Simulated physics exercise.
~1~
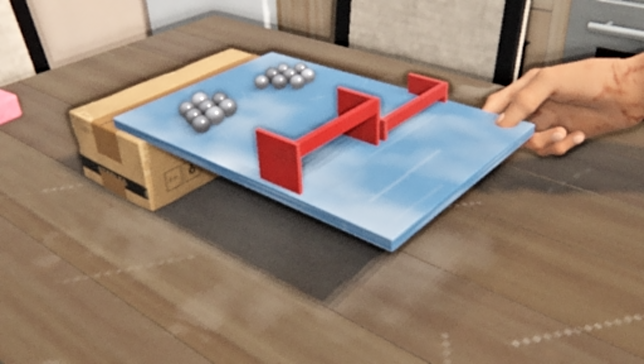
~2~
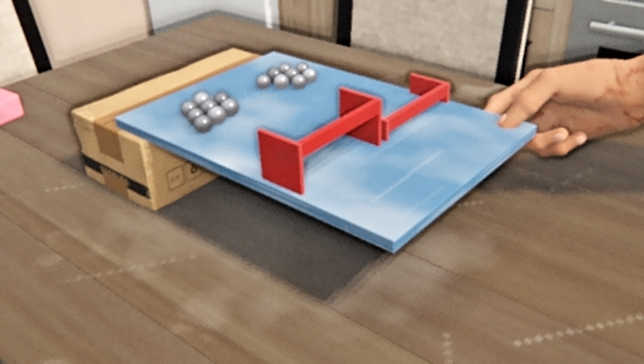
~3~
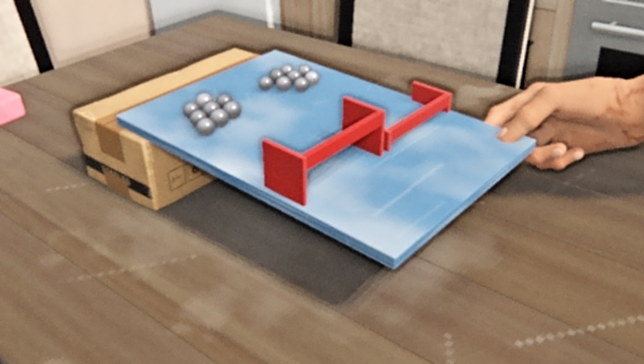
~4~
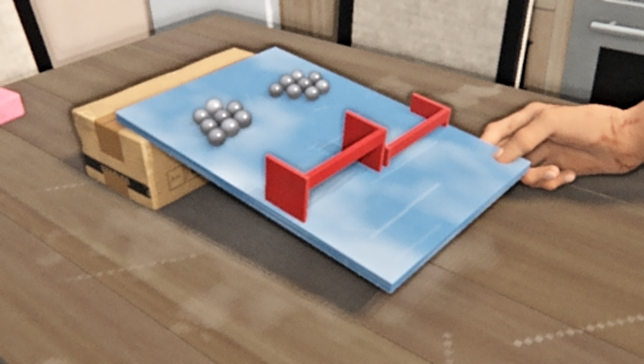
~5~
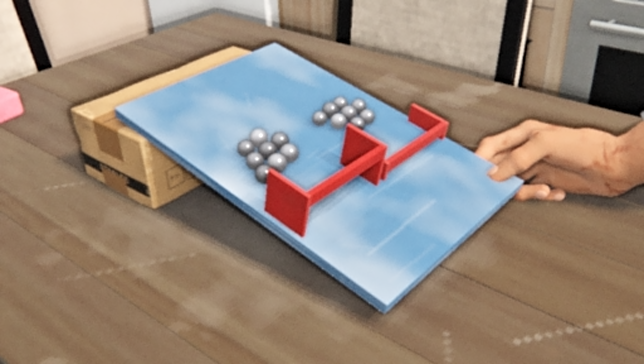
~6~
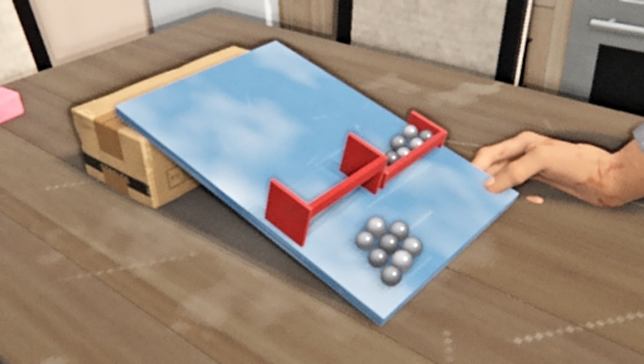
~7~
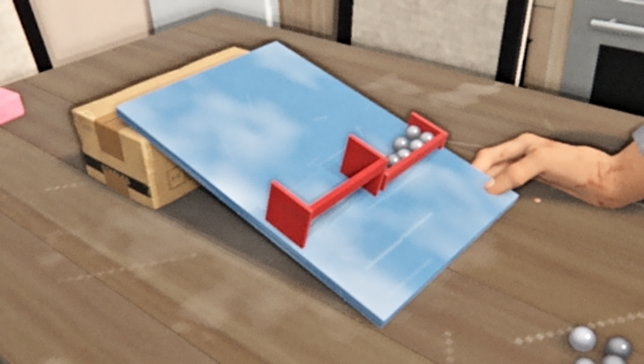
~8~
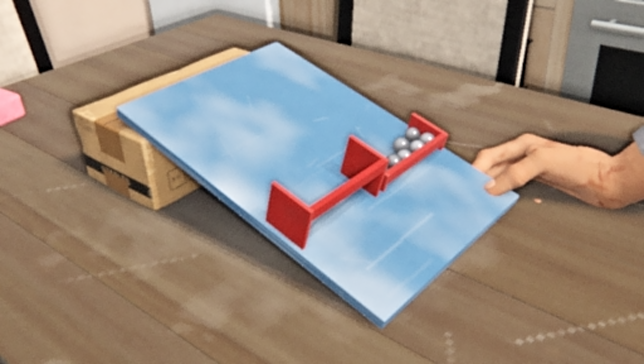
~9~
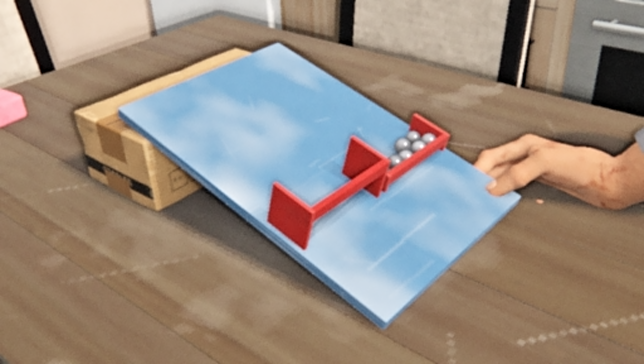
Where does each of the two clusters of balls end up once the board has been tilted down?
The front cluster rolls under its red bar and on off the board, out of view. The back cluster comes to rest behind its own red bar.
